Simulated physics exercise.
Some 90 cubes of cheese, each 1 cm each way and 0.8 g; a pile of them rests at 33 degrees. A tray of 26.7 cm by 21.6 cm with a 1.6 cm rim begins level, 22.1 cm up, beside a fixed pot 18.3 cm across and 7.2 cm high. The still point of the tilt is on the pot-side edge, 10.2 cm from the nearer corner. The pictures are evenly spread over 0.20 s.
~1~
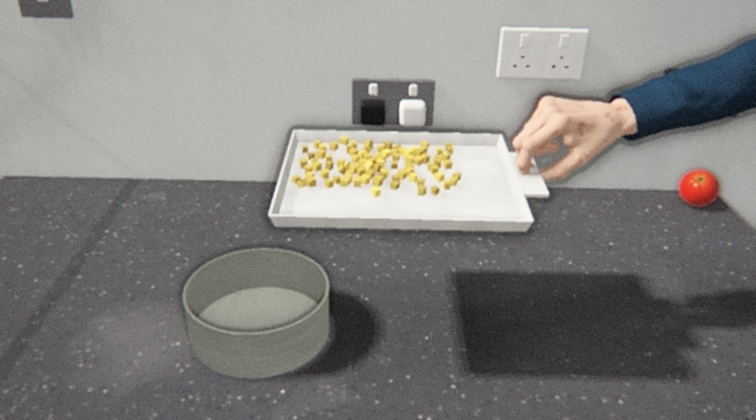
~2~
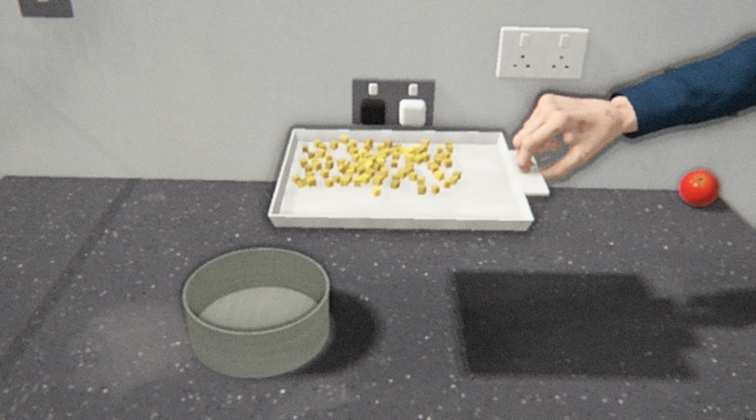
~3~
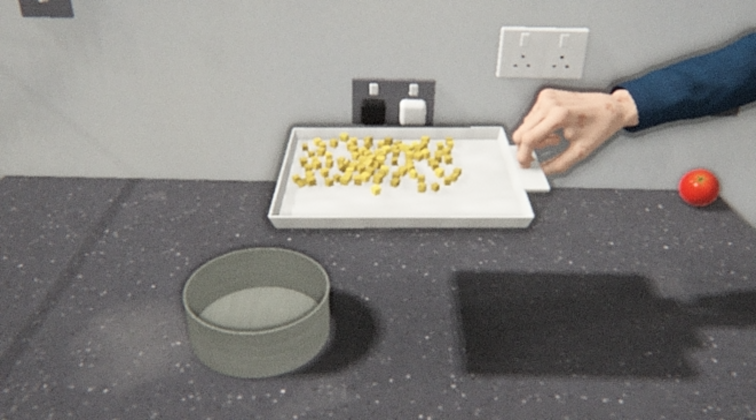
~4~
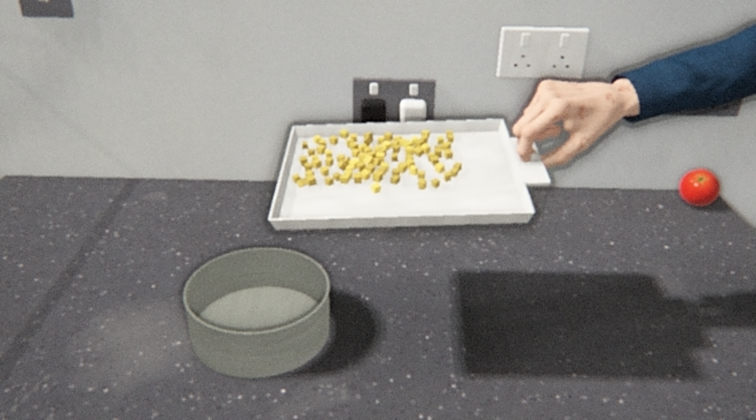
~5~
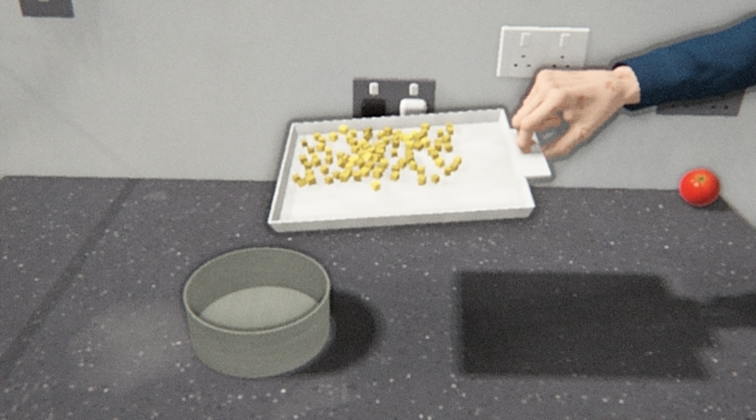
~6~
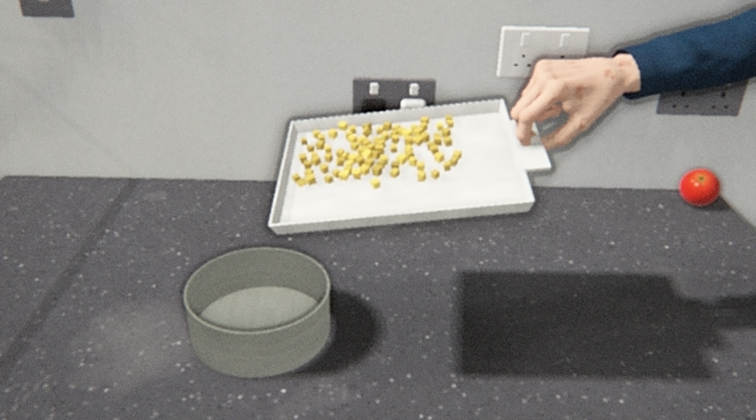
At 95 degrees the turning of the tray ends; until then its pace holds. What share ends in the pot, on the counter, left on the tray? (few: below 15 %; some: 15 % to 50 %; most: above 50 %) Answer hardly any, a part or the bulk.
Pot: A part, counter: The bulk, tray: Hardly any.
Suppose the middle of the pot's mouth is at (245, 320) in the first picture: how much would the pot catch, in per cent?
Some 90 per cent.
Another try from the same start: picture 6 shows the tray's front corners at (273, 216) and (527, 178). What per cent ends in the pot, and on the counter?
Pot 80, counter 20.
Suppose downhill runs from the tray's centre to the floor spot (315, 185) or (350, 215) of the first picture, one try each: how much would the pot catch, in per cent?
Some 80 and 20 per cent.
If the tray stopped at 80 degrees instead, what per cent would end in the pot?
In that case some 20 per cent.
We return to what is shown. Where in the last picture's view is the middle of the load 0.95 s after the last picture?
Near (281, 268).
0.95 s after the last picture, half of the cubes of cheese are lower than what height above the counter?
Some 16 cm.
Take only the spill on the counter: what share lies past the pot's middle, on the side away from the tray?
Some 40 per cent.
Then, 0.57 s after the last picture, tilt 50 degrees; the tray holds 100 %, the pot 0 %.
Then, 0.95 s after the last picture, tilt 77 degrees; the tray holds 50 %, the pot 15 %.
Then, 1.42 s after the last picture, tilt 95 degrees; the tray holds 0 %, the pot 30 %.
In the end, pot 30 %, counter 70 %, tray 0 %.
